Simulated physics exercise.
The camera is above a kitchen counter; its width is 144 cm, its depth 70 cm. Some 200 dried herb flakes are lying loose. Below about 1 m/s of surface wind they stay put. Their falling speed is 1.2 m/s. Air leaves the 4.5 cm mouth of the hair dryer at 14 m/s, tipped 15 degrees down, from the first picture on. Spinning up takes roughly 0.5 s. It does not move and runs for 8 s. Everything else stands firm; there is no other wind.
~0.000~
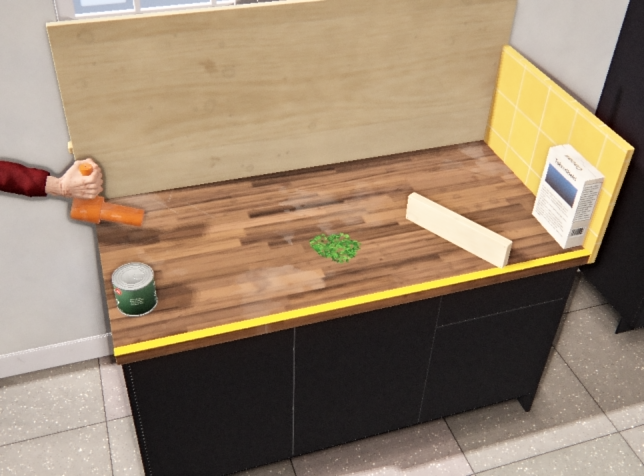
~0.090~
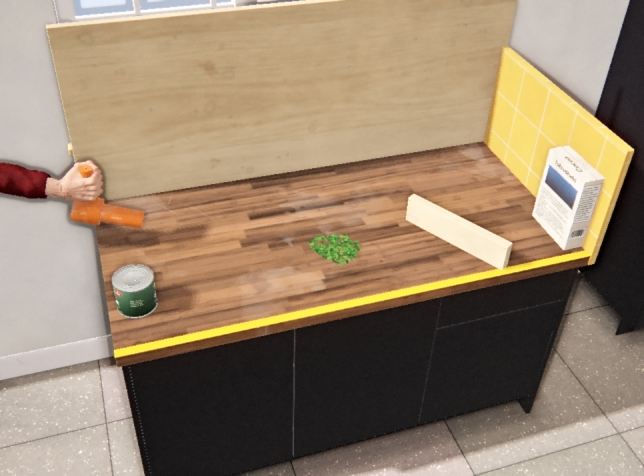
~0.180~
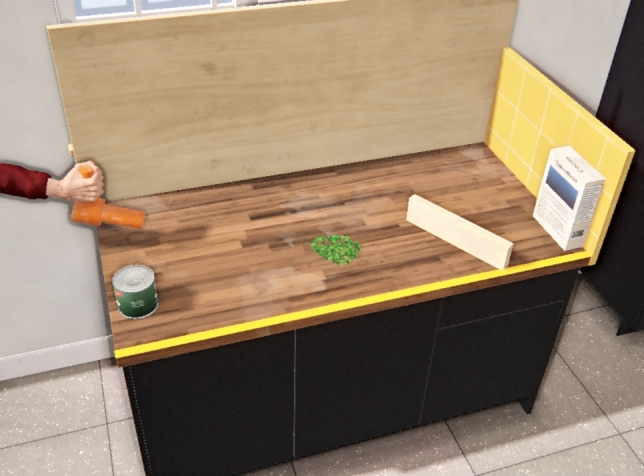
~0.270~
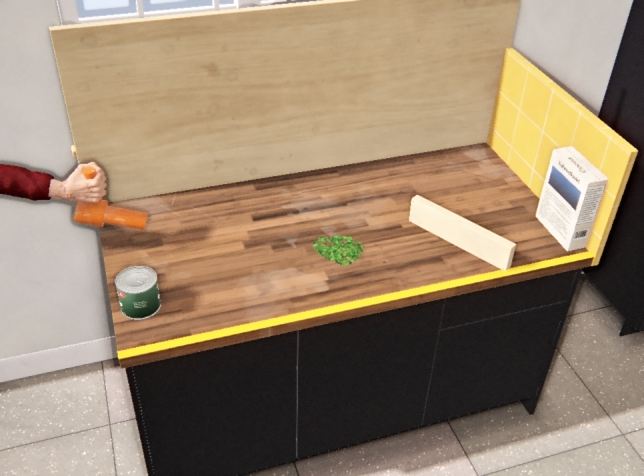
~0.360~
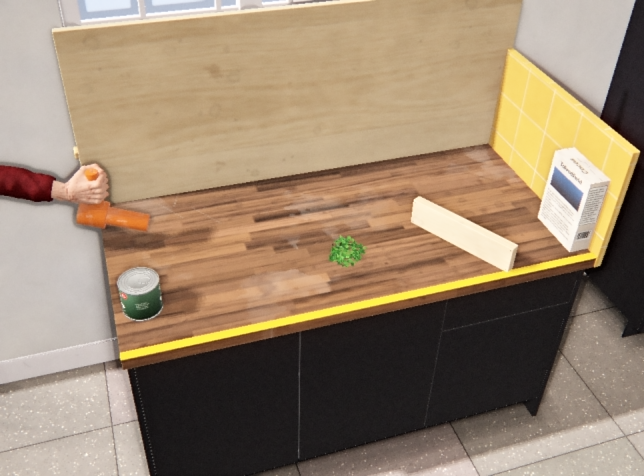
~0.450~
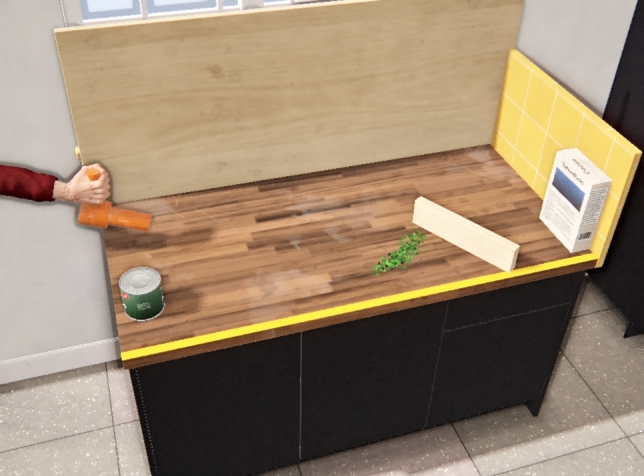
To begin with, a hand at the left holds an orange hair dryer over a wooden kitchen counter, where green herb flakes lie still between a tin and a pale board. Then some flakes shift, and finally the whole patch slides right toward the board, stretching into a slanted streak.
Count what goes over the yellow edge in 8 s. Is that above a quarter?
As for a quarter going over the yellow edge: Yes.
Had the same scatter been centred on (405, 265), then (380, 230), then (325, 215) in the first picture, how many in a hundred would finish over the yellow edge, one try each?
In that order: 100 %, 70 %, 3 %.
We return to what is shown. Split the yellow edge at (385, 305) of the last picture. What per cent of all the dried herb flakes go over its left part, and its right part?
About 0 % left and 100 % right.
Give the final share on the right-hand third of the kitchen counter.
Near 0 %.
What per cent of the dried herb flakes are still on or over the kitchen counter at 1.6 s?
Near 0 %.
After 1.6 s, 100 % are over the yellow edge; 100 % have settled or left.
After 2.6 s, 100 % are over the yellow edge; 100 % have settled or left.
After 4.4 s, 100 % are over the yellow edge; 100 % have settled or left.
After 8.0 s, at the end, 100 % are over the yellow edge.
